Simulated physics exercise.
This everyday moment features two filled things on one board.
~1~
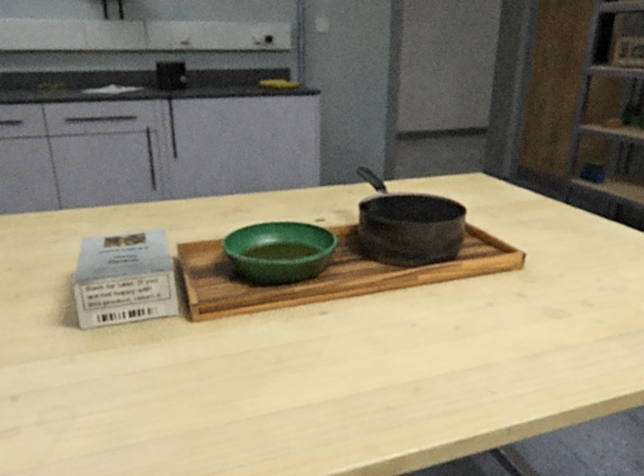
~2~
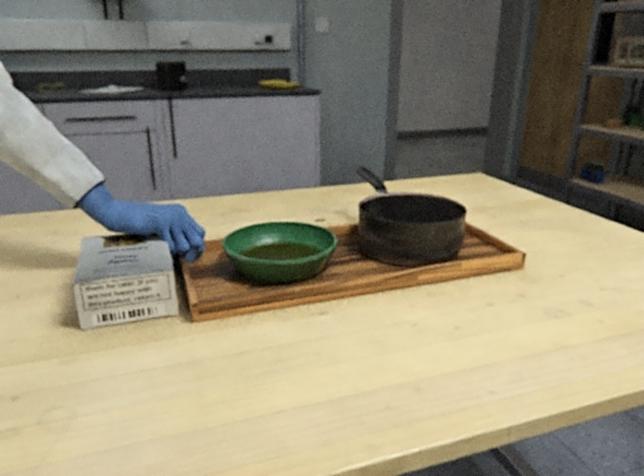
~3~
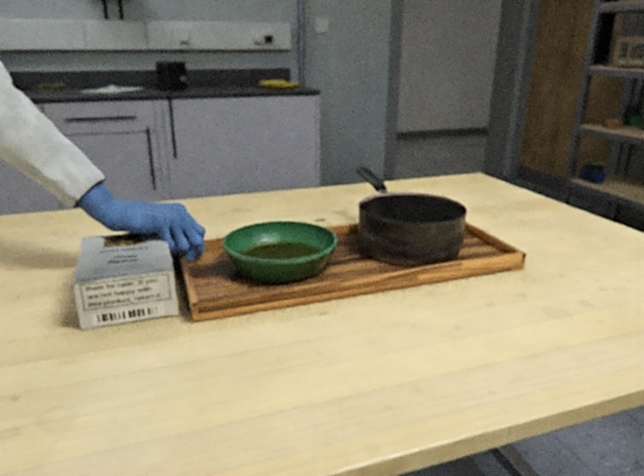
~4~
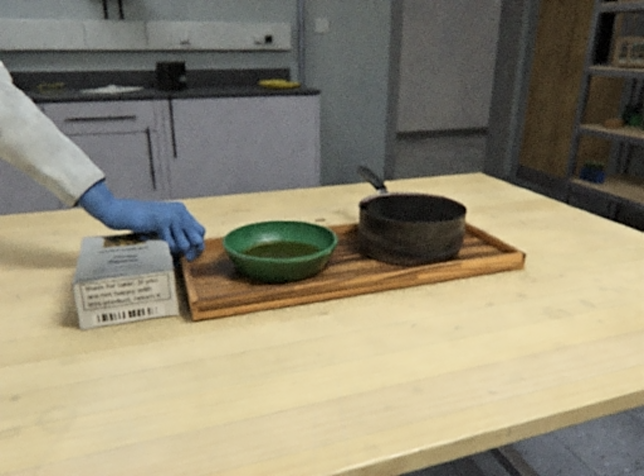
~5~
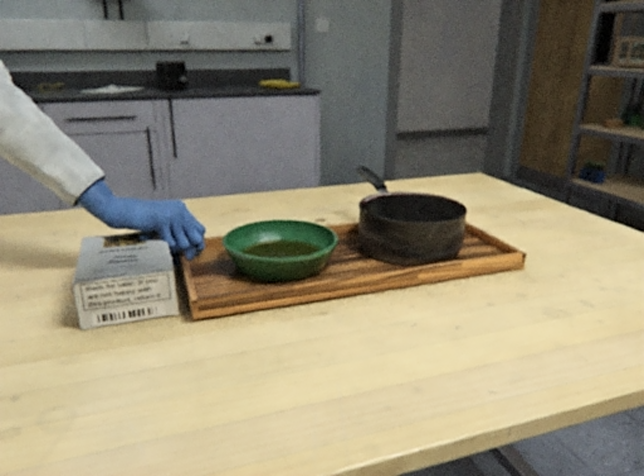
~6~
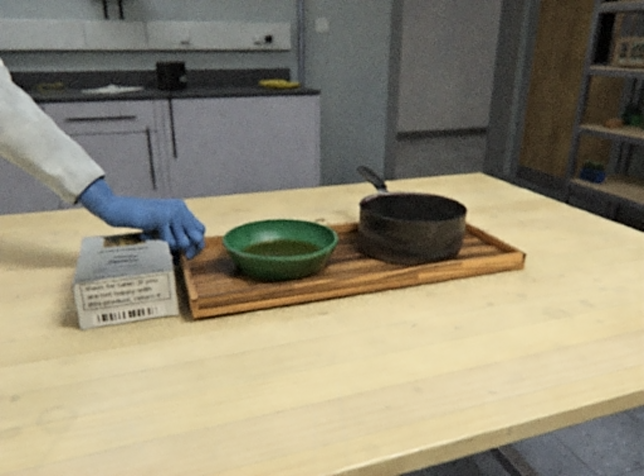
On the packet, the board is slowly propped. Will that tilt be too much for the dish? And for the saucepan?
As I see it, dish: Does not brim over; saucepan: Brims over.
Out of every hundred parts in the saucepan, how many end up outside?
Roughly 14 percent.
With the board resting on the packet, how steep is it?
The tilt comes out at about 8°.
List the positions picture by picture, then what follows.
In the first picture, the board lies flat; dish (280, 250) about a quarter full; saucepan (410, 226) nearly full; packet (127, 300).
In the second picture, a hand takes the end of the board; dish about a quarter full, surface at (281, 257); saucepan nearly full, surface at (412, 209).
In the third picture, the end has come up a little; dish (280, 250) about a quarter full; saucepan (410, 226) nearly full.
In the fourth picture, slope near 0°; dish about a quarter full, surface at (281, 255); saucepan nearly full, surface at (412, 208); packet (127, 300).
In the fifth picture, the board slopes by about 1°; dish (281, 248) about a quarter full; saucepan (411, 225) nearly full.
In the sixth picture, the end is rising; dish about a quarter full, surface at (281, 254); saucepan nearly full, surface at (412, 207); packet (127, 300).
Soon after, the board slopes by about 4°; dish, nothing has left it; saucepan, some has gone over its rim.
Later, the board slopes by about 9°; dish, nothing has left it; saucepan, some has gone over its rim.
In the end, the board slopes by about 8°, resting on the packet; dish, nothing has left it; saucepan, some has gone over its rim.
